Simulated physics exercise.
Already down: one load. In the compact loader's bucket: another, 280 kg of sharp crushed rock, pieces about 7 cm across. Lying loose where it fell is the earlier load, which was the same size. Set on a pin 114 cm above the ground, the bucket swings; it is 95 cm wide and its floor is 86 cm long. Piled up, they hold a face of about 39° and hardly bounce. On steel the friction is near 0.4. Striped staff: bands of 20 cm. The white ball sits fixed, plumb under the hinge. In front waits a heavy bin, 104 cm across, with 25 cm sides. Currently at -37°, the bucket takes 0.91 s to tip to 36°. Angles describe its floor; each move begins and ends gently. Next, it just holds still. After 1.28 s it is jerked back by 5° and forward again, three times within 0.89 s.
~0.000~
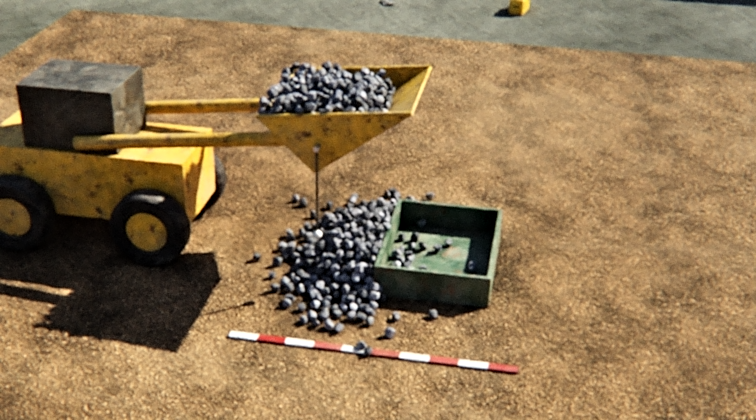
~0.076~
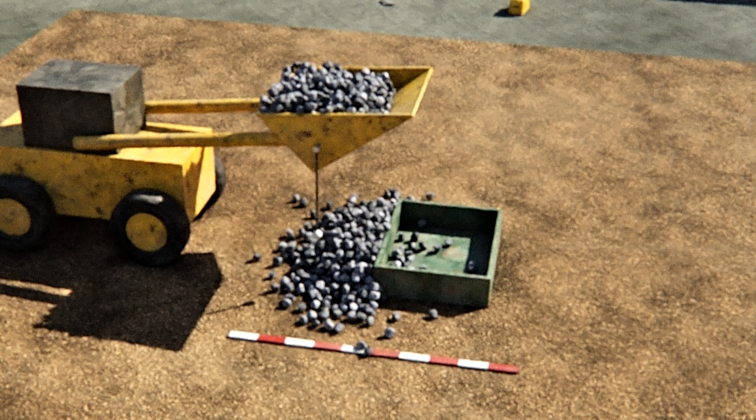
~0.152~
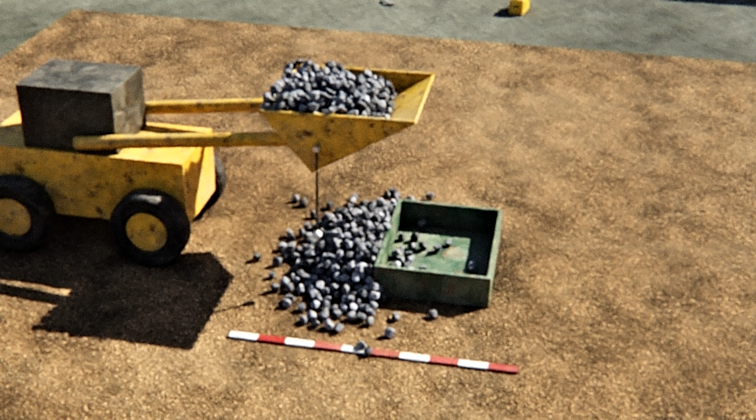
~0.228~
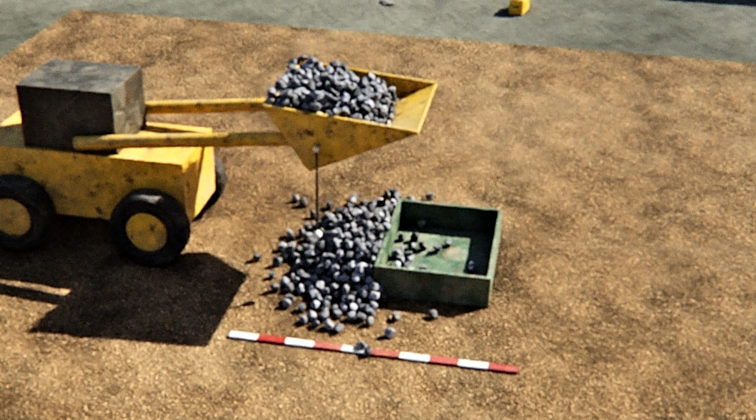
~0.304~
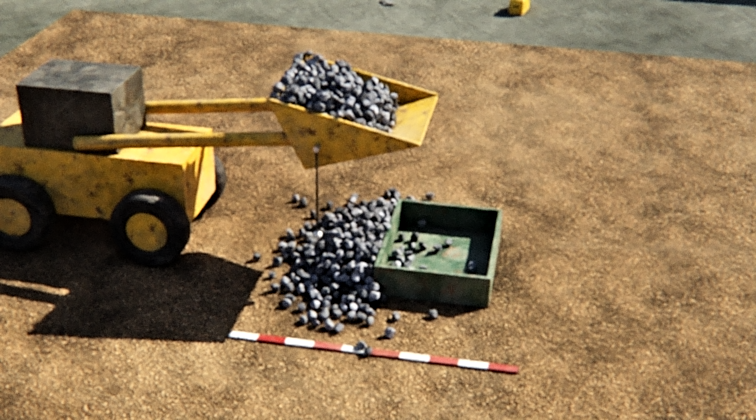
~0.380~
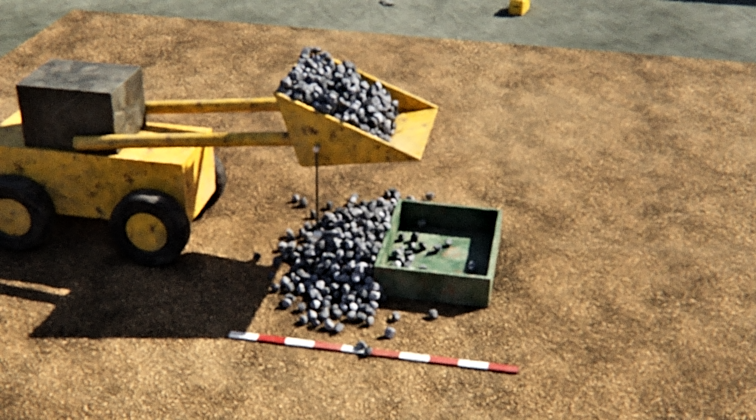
On brown ground, a yellow loader's raised bucket of grey stones tilts steadily down toward the right.
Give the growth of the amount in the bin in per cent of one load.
Close to 93 out of 100.
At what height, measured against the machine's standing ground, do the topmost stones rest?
Around 40 centimetres above that ground.
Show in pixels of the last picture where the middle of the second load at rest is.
In the last view, somewhere near (448, 247).
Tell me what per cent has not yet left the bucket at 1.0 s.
Around 85 per cent of the load is still inside.
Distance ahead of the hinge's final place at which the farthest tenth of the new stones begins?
I'd estimate about 120 cm.
After 0.7 s the floor is at 24°; in per cent of one load, 100 in the bucket, 93 short of the bin, 4 in the bin, 3 beside or beyond the bin; the foremost stones are at (447, 261).
After 1.0 s the floor is at 36°; in per cent of one load, 83 in the bucket, 93 short of the bin, 21 in the bin, 4 beside or beyond the bin; the foremost stones are at (449, 261).
After 2.6 s the floor is at 36°; in per cent of one load, 0 in the bucket, 93 short of the bin, 97 in the bin, 10 beside or beyond the bin; the foremost stones are at (533, 255).
After 5.1 s the floor is at 36°; in per cent of one load, 0 in the bucket, 93 short of the bin, 97 in the bin, 10 beside or beyond the bin; the foremost stones are at (533, 255). Net gain in the bin, 93.
